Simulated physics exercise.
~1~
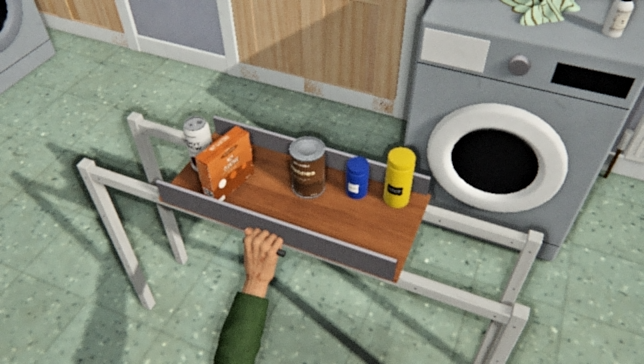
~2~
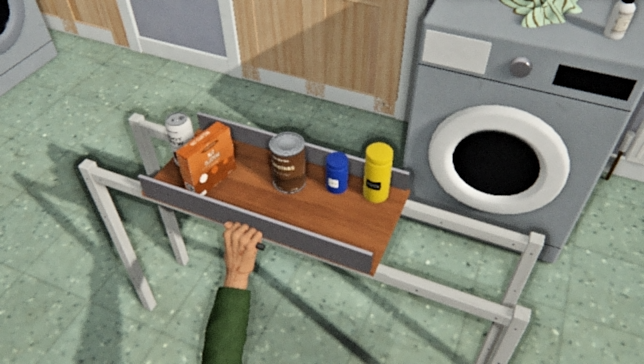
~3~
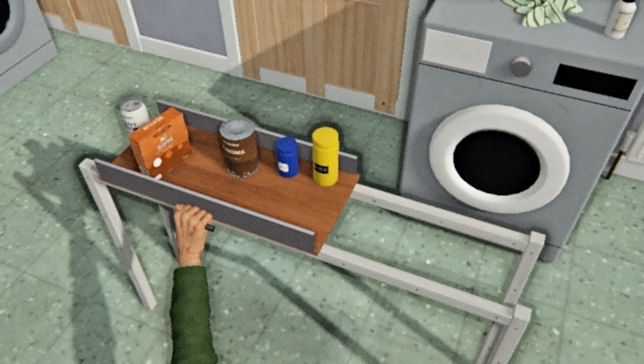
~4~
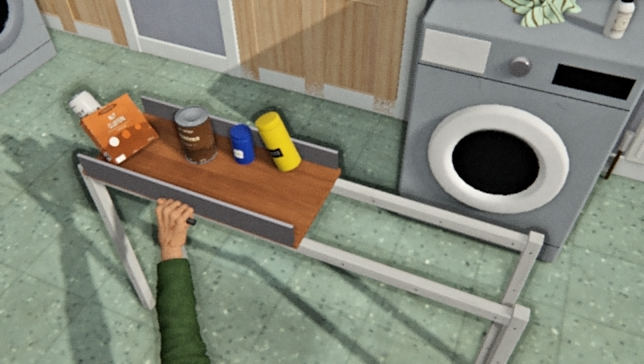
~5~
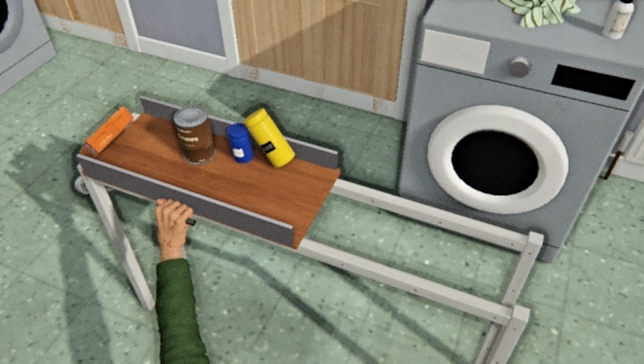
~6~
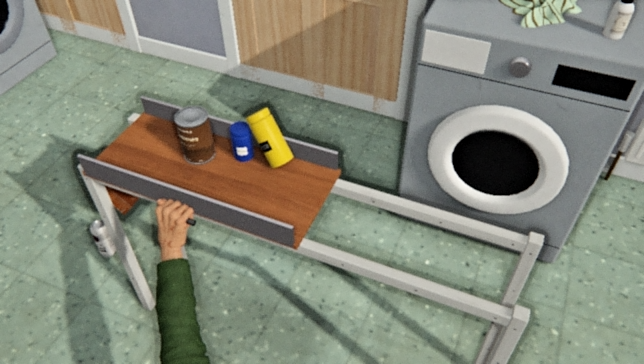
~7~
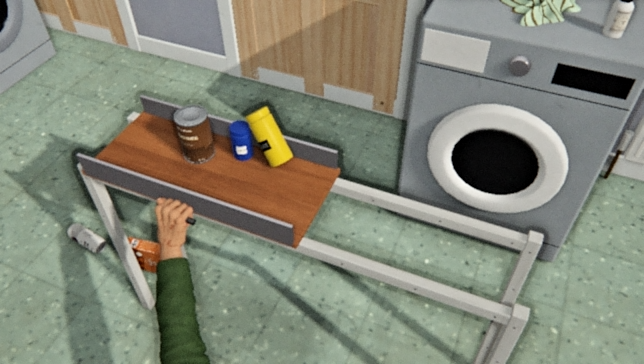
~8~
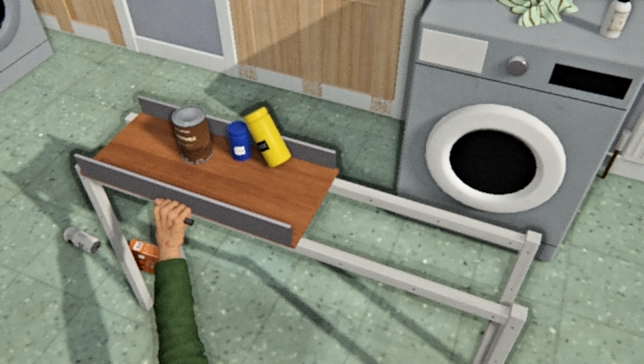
In a room with a green floor and a washing machine, a hand slides a wooden tray left along a frame until it stops; the white can and orange packet tumble off the left end onto the floor, while the yellow jar is left tilted beside the upright brown tin and blue shaker.
